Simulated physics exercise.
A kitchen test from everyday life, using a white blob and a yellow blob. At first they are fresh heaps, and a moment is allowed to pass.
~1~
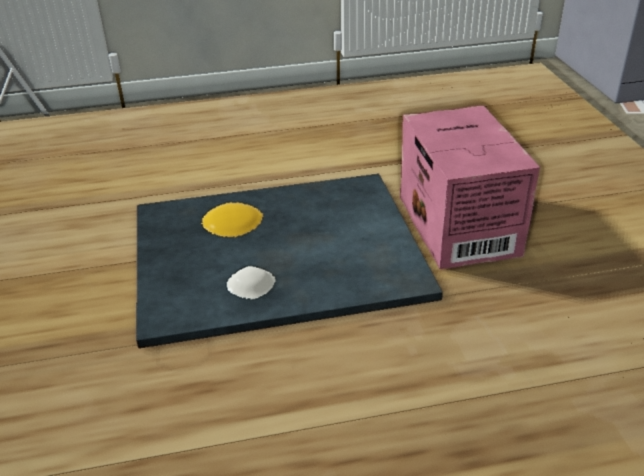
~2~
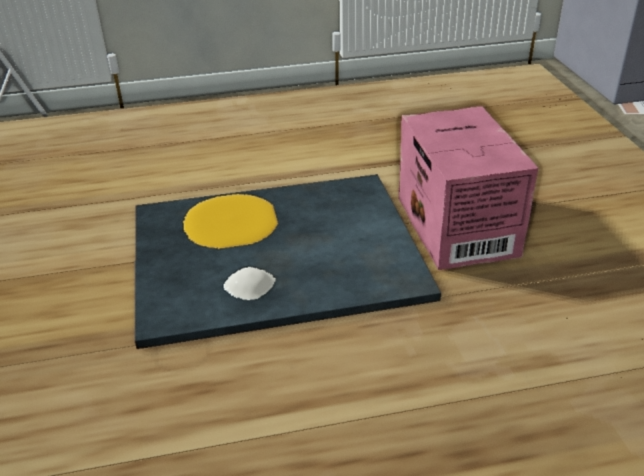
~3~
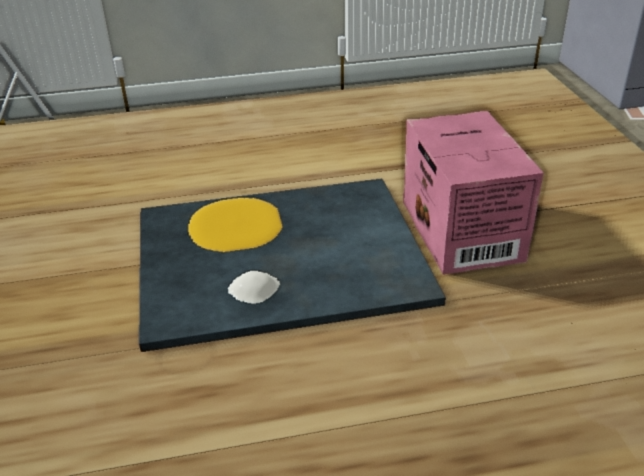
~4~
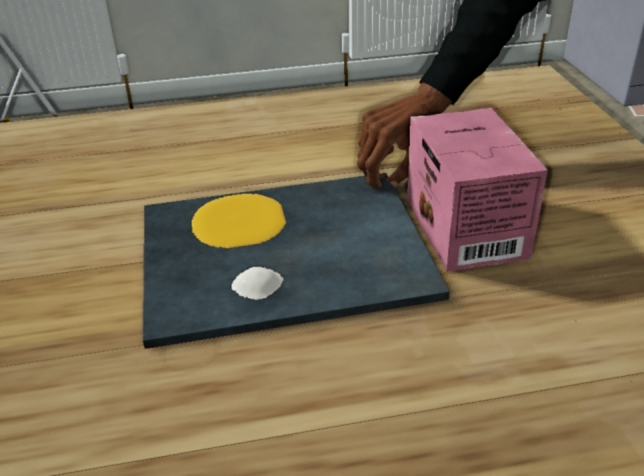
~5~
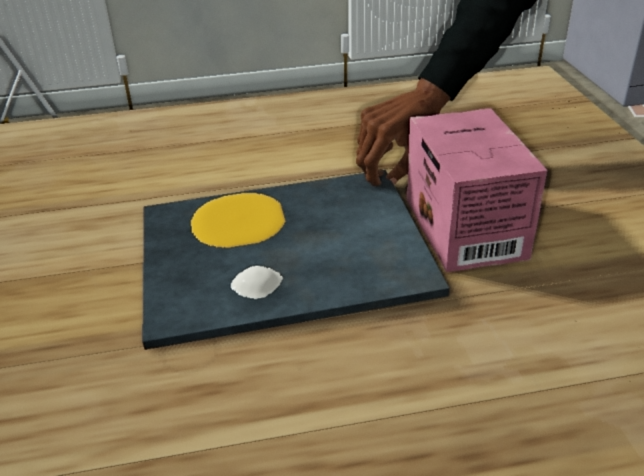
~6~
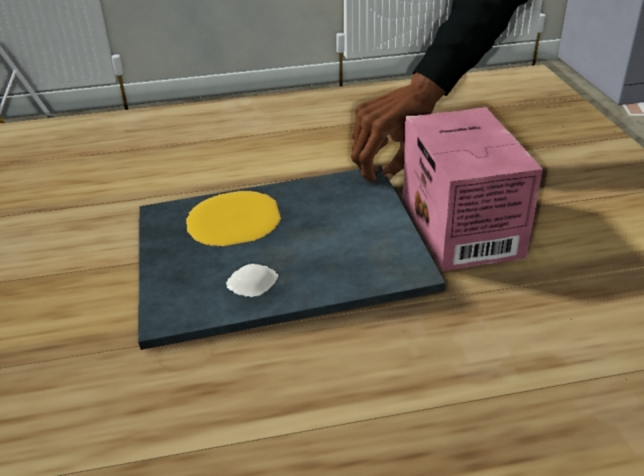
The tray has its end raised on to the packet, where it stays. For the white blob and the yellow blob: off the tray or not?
My prediction: The white blob will stay up there, the yellow blob will not stay up there.
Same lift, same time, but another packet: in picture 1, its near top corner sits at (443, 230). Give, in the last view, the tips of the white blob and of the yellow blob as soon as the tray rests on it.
The first one ends near (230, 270) and the second near (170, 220).
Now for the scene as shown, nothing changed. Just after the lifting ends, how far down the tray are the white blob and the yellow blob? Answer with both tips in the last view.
(216, 258) and (136, 233).
Next, slope about 24°; the white blob has not moved; the yellow blob is dripping off the low end.
After that, the white blob has not moved; the yellow blob is dripping off the low end.
Finally, slope about 24°; the white blob has not moved; the yellow blob is dripping off the low end.
